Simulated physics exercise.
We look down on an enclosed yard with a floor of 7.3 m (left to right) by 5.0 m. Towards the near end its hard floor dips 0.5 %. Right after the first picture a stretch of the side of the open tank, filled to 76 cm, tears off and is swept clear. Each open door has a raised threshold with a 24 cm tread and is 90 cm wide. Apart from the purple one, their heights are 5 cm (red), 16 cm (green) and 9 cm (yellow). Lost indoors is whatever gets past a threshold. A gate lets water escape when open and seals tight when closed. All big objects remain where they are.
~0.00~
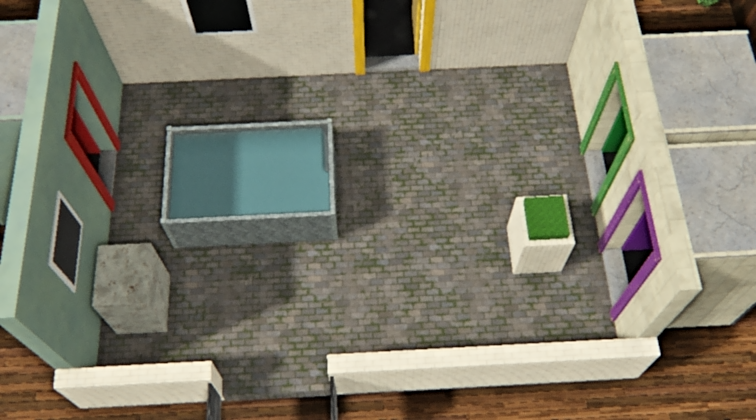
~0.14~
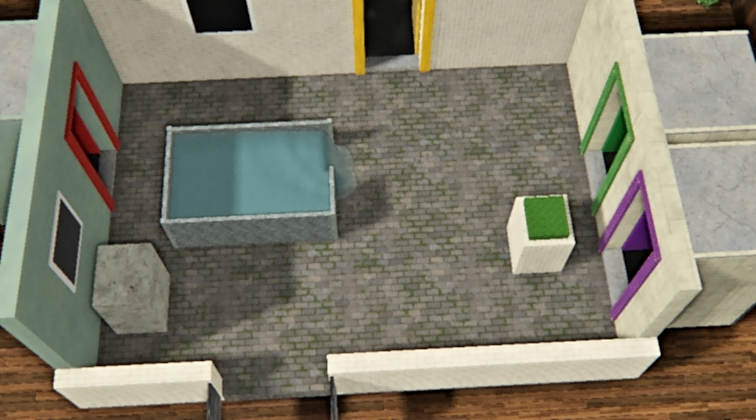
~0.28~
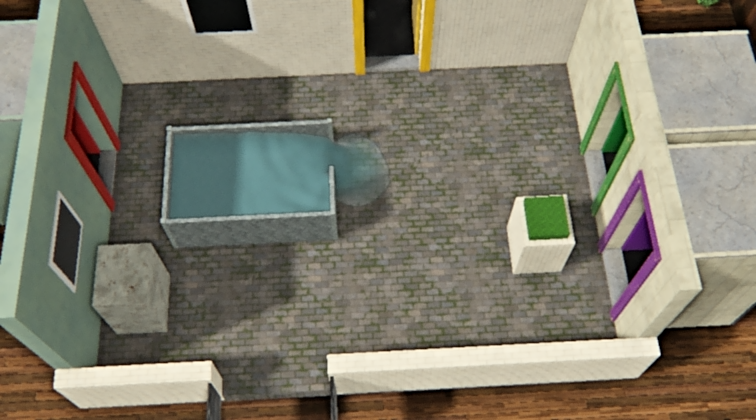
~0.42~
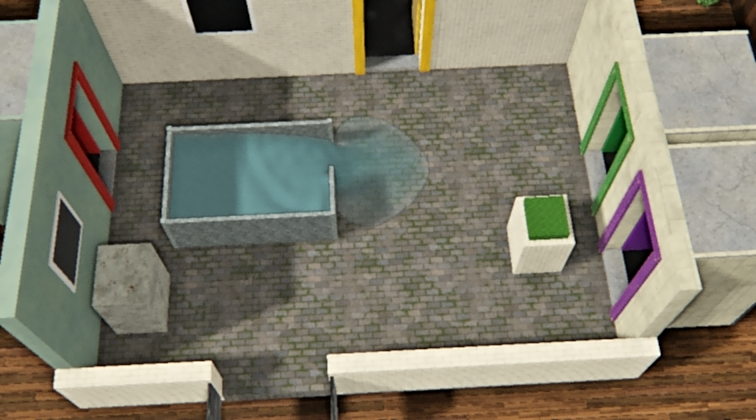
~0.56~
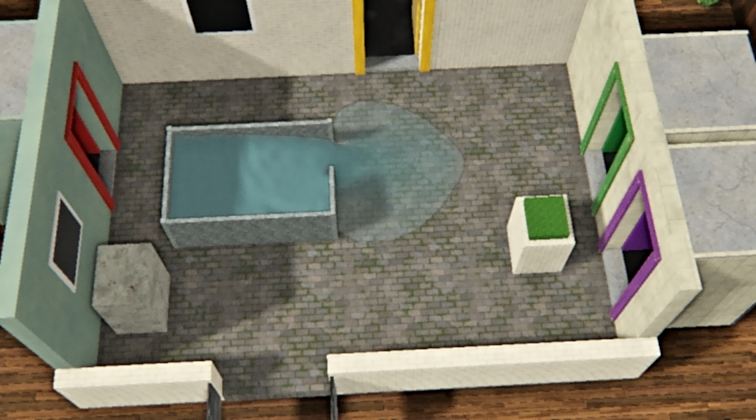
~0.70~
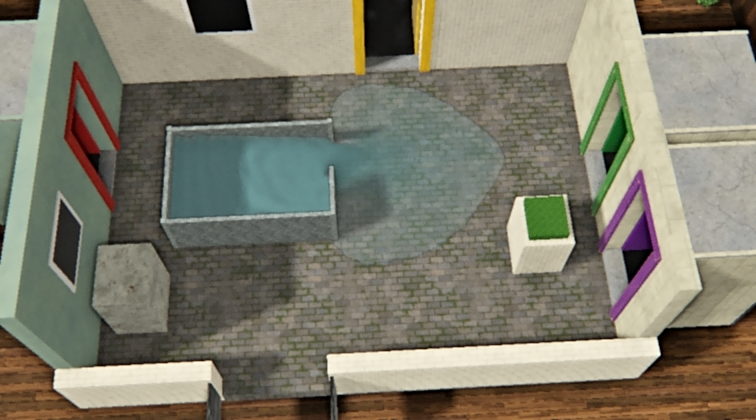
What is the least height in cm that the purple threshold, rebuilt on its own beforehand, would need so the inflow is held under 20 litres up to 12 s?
Around 9.5 cm would be enough.
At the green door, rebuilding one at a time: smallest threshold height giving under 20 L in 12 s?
The green one would have to be about 18 cm high.
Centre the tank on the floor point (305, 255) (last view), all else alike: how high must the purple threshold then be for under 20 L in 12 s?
Near 11.5 cm.
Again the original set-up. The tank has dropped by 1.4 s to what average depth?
Roughly 54 cm.
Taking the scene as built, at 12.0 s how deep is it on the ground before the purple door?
Roughly 9.0 cm deep.
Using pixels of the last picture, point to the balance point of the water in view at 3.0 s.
Around (377, 184).
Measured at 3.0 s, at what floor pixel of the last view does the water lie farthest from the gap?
The tip of the flood lies near (615, 357).
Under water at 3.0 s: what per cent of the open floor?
Around 45 per cent of the floor.
After 1.4 s water covers 35 % of the floor, deepest (42 cm) near (337, 167); it has not reached the purple door.
After 3.0 s water covers 45 % of the floor, deepest (28 cm) near (520, 71); 6 cm at the purple door, 0 litres in over its 18 cm threshold.
After 12.0 s water covers 100 % of the floor, deepest (12 cm) near (96, 385); 9 cm at the purple door, 0 litres in over its 18 cm threshold.
At the purple door as built, the water arrived by 1.9 s and peaked near 13 cm at 8.0 s.
With a threshold of 8.5 cm, 31 litres would have come in within the 12 s; with 11.5 cm, 6 litres. So under 20 litres takes about 9.5 cm.
